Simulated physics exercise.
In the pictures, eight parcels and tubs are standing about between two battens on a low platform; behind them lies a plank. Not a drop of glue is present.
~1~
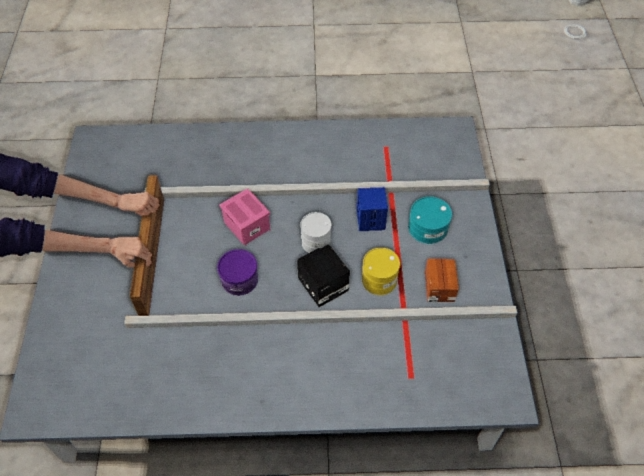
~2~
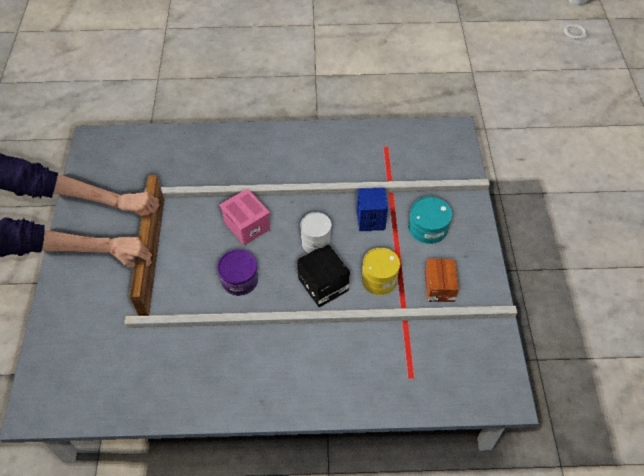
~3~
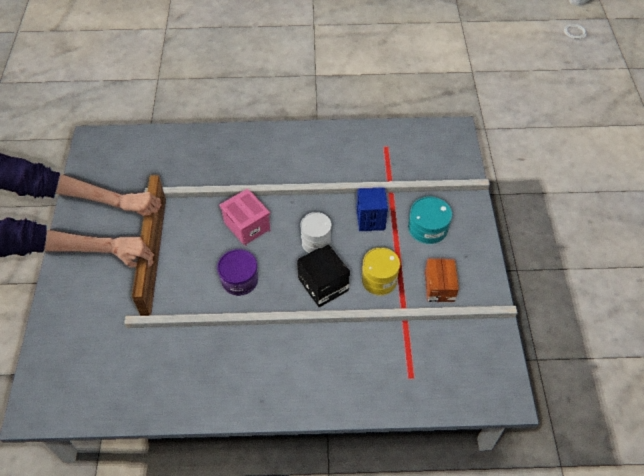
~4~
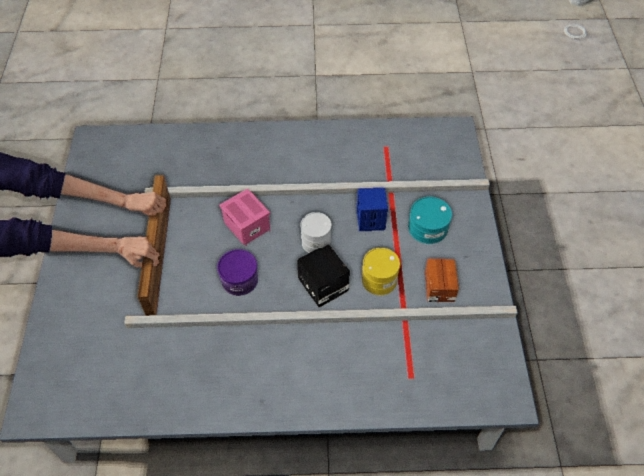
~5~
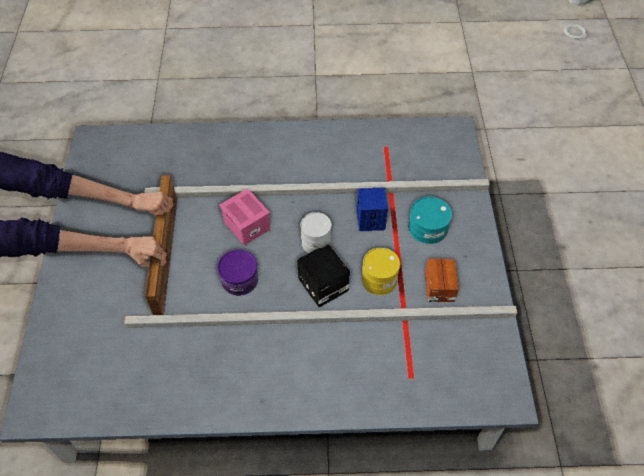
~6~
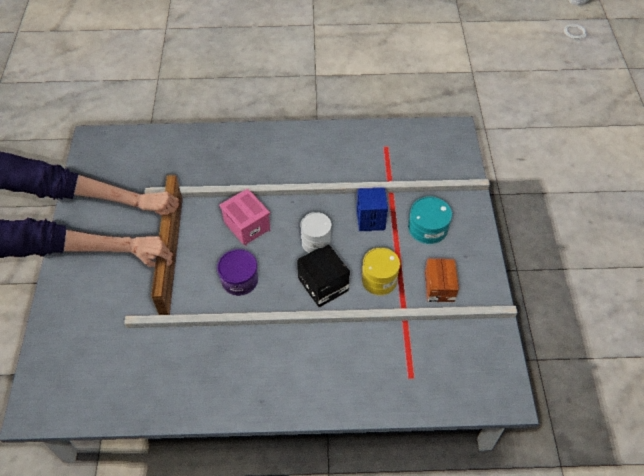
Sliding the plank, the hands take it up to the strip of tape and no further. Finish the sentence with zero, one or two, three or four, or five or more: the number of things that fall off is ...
The number of things that fall off is one or two.
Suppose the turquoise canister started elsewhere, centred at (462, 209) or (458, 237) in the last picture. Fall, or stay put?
Observed in order: Try one, it keeps its spot; try two, it keeps its spot.
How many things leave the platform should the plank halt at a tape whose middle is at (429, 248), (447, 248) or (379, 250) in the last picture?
3, 3, 0.
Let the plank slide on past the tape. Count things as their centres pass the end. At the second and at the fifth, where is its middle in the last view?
At (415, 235) for the second, at (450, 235) for the fifth.
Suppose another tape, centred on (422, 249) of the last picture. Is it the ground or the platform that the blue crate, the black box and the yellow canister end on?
Outcome - blue crate: It stays up there; black box: It stays up there; yellow canister: It is not there.
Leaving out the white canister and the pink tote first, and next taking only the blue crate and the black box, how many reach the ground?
You'd get 1 in the first case and 0 in the second one.
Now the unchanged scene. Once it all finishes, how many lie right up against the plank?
It touches 2.
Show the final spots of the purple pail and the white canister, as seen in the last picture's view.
The purple pail stops around (419, 266); the white canister around (446, 232).
Soon after, none off yet; orange parcel at rest near (441, 280); turquoise canister at rest near (430, 220); yellow canister at rest near (380, 272).
In the end, the number that fall off is one or two; gone, orange parcel.
